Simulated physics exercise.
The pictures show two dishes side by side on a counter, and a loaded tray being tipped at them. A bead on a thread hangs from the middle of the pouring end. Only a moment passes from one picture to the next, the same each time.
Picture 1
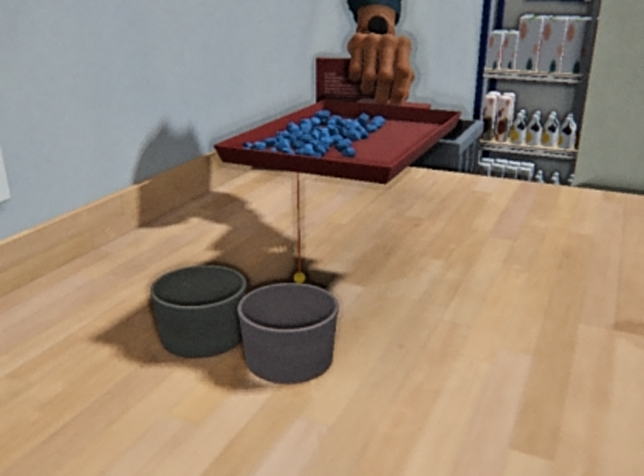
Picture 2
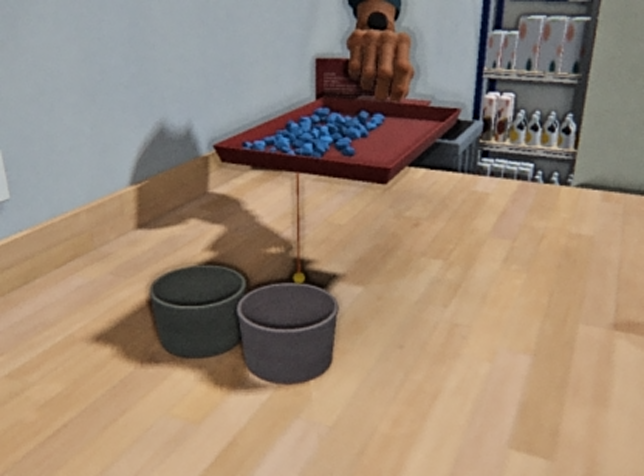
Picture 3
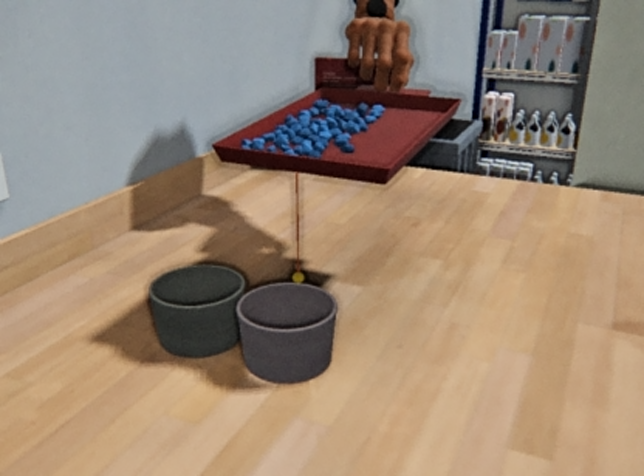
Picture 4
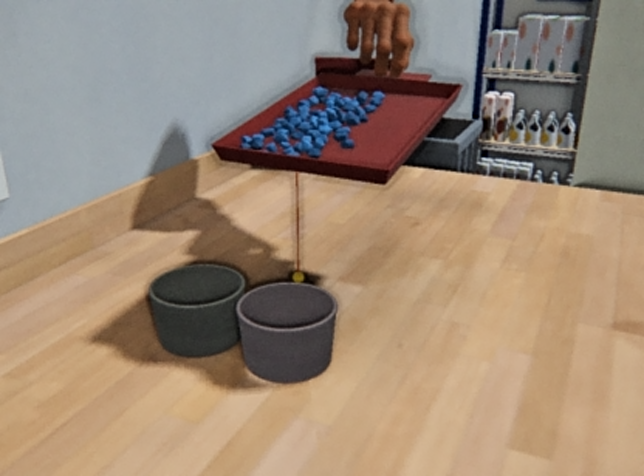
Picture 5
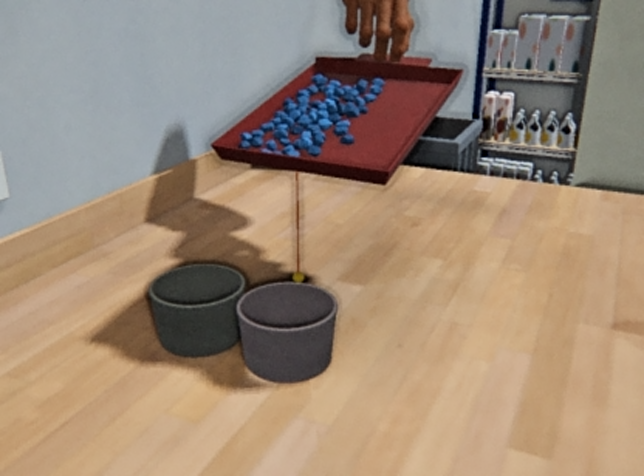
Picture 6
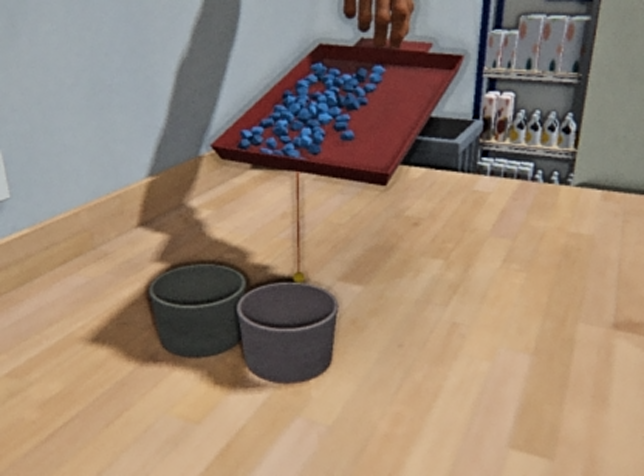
Wooden counter by a drinks fridge, a hand gradually raising the back of a red tray of blue stones above two dark dishes.
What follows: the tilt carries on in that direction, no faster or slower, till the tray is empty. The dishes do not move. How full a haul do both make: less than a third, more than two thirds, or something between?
The two hold from one third to two thirds of the load.
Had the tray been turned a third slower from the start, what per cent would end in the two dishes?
Roughly 50 in a hundred.
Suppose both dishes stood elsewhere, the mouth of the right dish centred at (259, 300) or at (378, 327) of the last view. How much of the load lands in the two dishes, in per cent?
Roughly 50 per cent, and 70 per cent.
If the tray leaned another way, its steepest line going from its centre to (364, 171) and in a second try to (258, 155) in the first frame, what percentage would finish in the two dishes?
In turn 10 and 70 in a hundred.
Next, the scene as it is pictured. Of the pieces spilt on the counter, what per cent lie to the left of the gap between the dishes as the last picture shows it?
Near 50 %.
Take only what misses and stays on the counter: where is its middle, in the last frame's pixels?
Near (264, 406).
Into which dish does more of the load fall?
The winner is the dish on the right.
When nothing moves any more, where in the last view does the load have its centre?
Around (275, 364).
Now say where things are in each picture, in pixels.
The first picture shows corners of the pouring end at (222, 144) and (387, 165), level; middle of the load at (315, 138), aquarium stones; left dish at (173, 327); right dish at (266, 351); bead on its thread at (300, 278).
The second picture shows corners of the pouring end at (221, 144) and (386, 165), level; middle of the load at (315, 137).
The third picture shows corners of the pouring end at (220, 144) and (385, 165), tipped barely, level across its low end; middle of the load at (314, 132).
The fourth picture shows corners of the pouring end at (219, 143) and (385, 166), tipped a little, level across its low end; middle of the load at (314, 125).
The fifth picture shows corners of the pouring end at (219, 143) and (385, 167), tipped a little, level across its low end; middle of the load at (313, 118).
The sixth picture shows corners of the pouring end at (218, 143) and (385, 169), tipped clearly, level across its low end; middle of the load at (313, 112); left dish at (172, 326); right dish at (265, 350).
Soon, tray tipped steeply; all on the tray.
A while on, tray tipped right over; about two thirds on the tray; about a quarter in the right dish; a small part in the left dish; a small part outside both; a stray few in the air.
Towards the end, tray tipped past a quarter turn; about half in the right dish; a small part in the left dish; about half outside both.
Finally, tray tipped past a quarter turn; about half in the right dish; a small part in the left dish; about half outside both.
